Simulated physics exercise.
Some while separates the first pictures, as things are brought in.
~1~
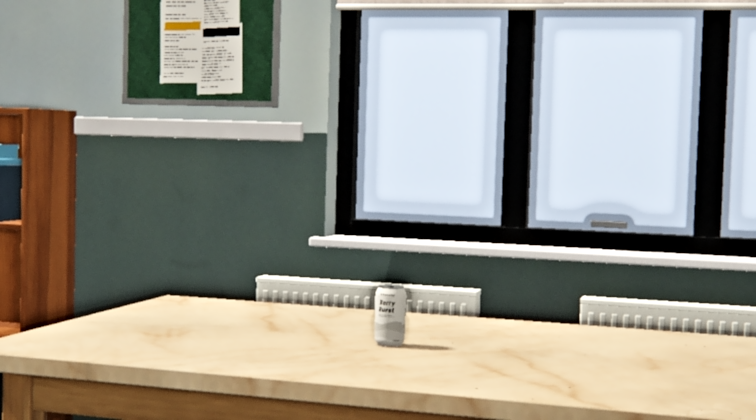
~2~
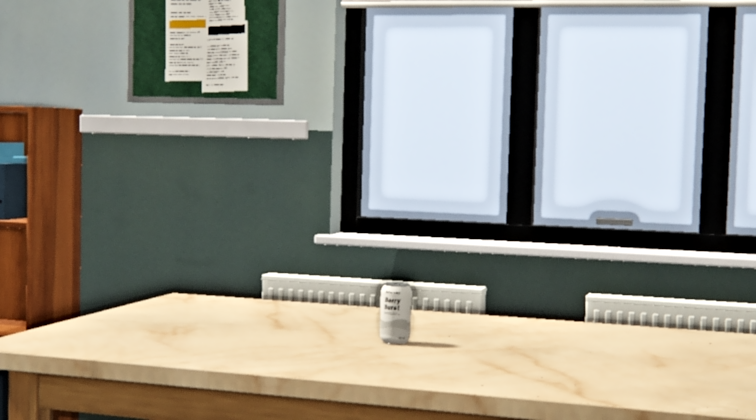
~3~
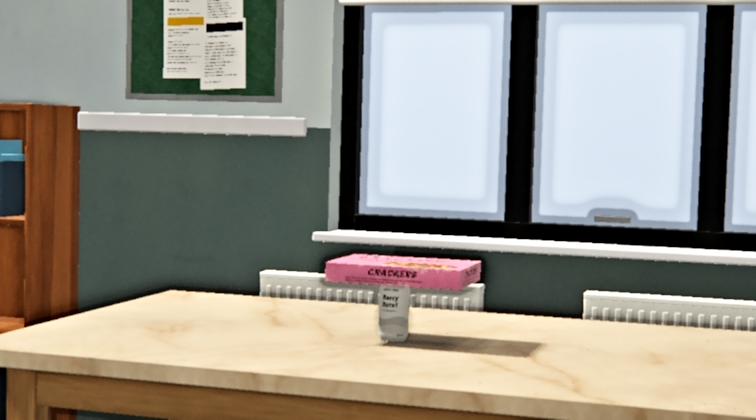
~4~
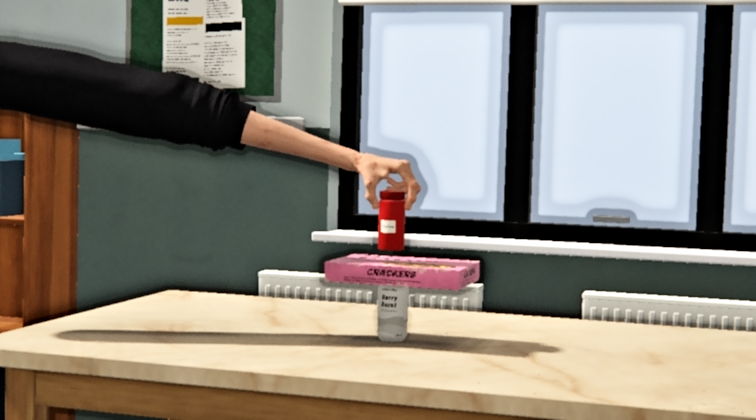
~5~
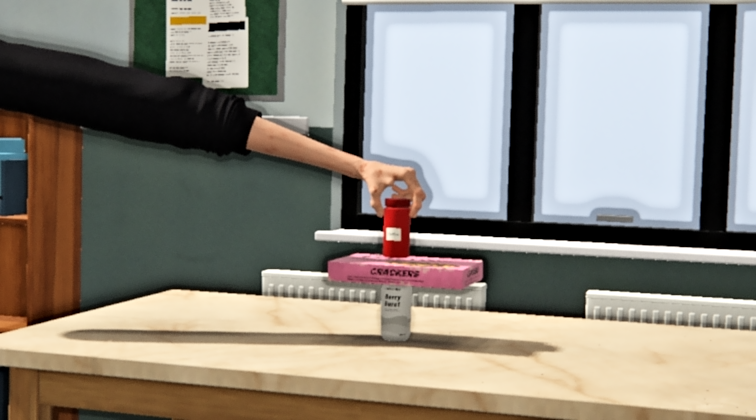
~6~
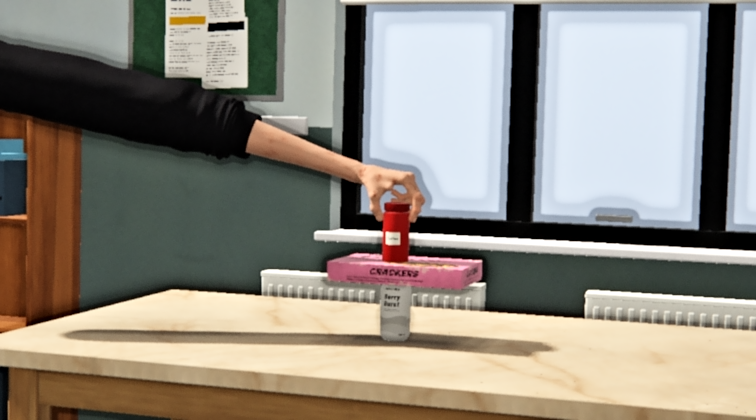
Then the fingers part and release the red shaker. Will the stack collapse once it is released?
The stack will stay as built.
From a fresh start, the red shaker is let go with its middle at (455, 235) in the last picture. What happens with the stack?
Well, it crumbles then.
Then, 0.20 s later than the last frame, all is still.
Then, 0.40 s later than the last frame, red shaker resting near (396, 233).
When it is over, all 3 as before. End places, in pixels of the last picture, red shaker near (396, 233). The stack stays up.
